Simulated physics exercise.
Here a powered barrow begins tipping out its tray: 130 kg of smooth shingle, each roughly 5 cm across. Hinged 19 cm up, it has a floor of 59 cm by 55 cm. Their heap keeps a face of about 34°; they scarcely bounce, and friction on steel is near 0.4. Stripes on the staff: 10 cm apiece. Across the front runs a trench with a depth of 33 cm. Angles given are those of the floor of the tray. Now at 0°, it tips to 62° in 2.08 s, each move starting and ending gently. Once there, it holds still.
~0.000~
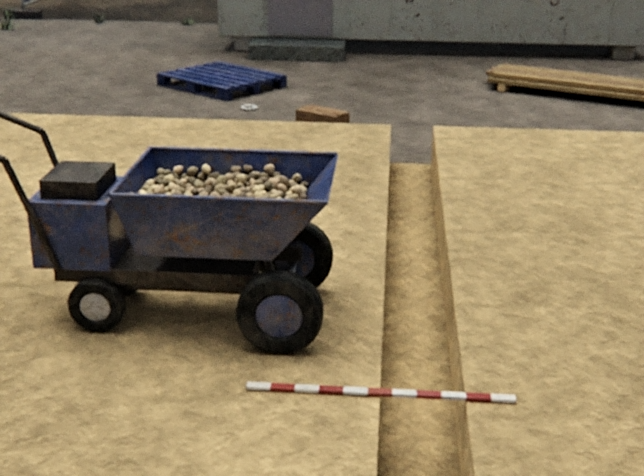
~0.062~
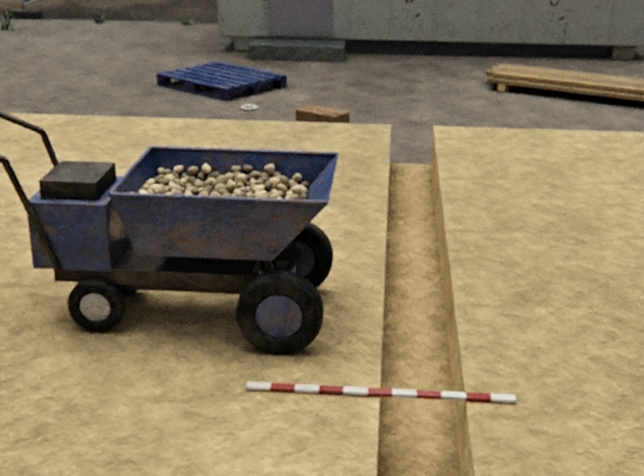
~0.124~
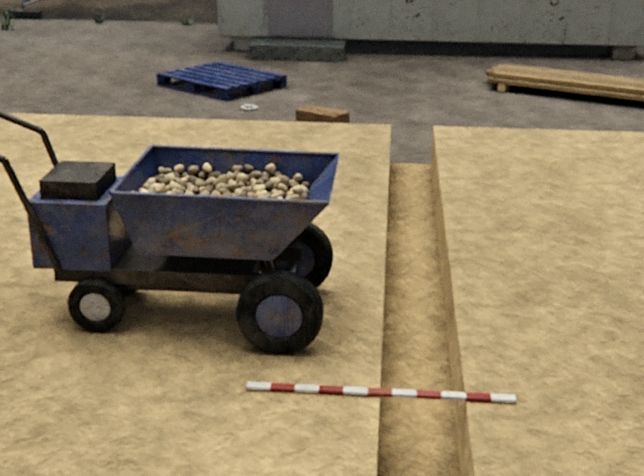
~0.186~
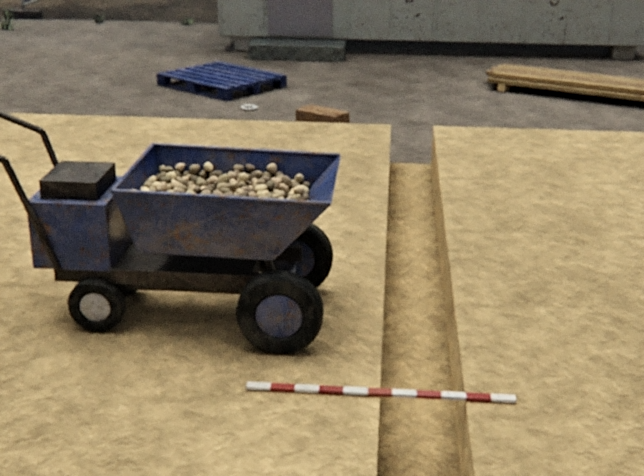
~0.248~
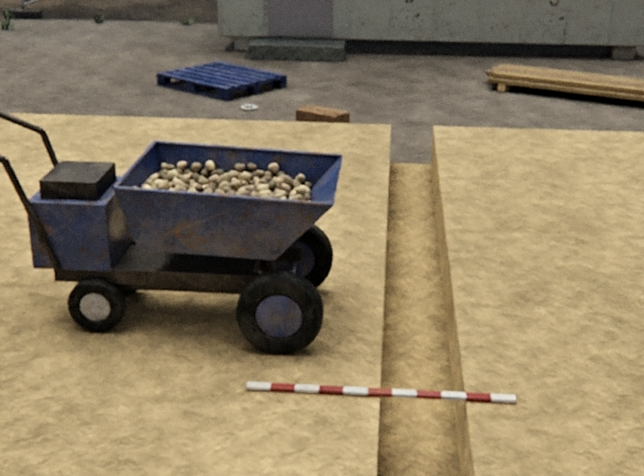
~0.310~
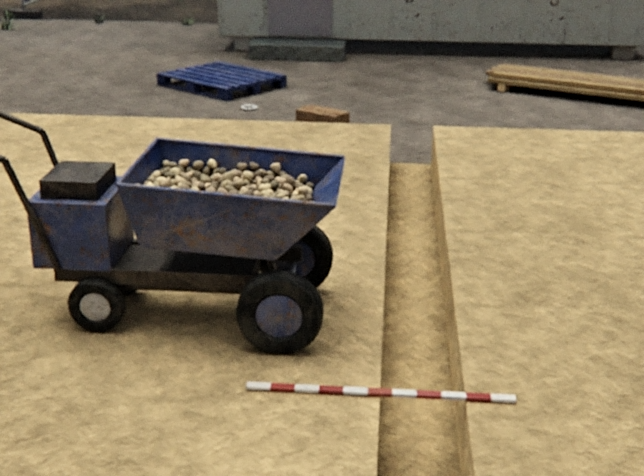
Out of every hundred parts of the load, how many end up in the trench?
Close to 77 in a hundred.
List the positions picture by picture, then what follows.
The tray is at 0°, its lip at (327, 203); the top of the load is at (218, 179), in the first picture.
Lip at (327, 203), floor tilted 0°, highest stones at (215, 181); the stones move at 0.0 m/s on average, in the second picture.
The tray is at 1°, its lip at (328, 203); the top of the load is at (215, 180); the stones move at 0.1 m/s on average, in the third picture.
Lip at (330, 204), floor tilted 1°, highest stones at (215, 177); the stones move at 0.1 m/s on average, in the fourth picture.
The tray is at 2°, its lip at (332, 205); the top of the load is at (203, 177); the stones move at 0.2 m/s on average, in the fifth picture.
Lip at (335, 206), floor tilted 4°, highest stones at (193, 176); the stones move at 0.2 m/s on average, in the sixth picture.
After 1.6 s the floor is at 52°; 100 % in the tray; the foremost stones are at (412, 254).
After 2.2 s the floor is at 62°; 51 % in the tray, 33 % in the trench, 16 % past the trench; the foremost stones are at (544, 337).
After 2.5 s the floor is at 62°; 29 % in the tray, 48 % in the trench, 23 % past the trench; the foremost stones are at (607, 345).
After 4.5 s the floor is at 62°; 0 % in the tray, 77 % in the trench, 23 % past the trench; the foremost stones are at (641, 355).
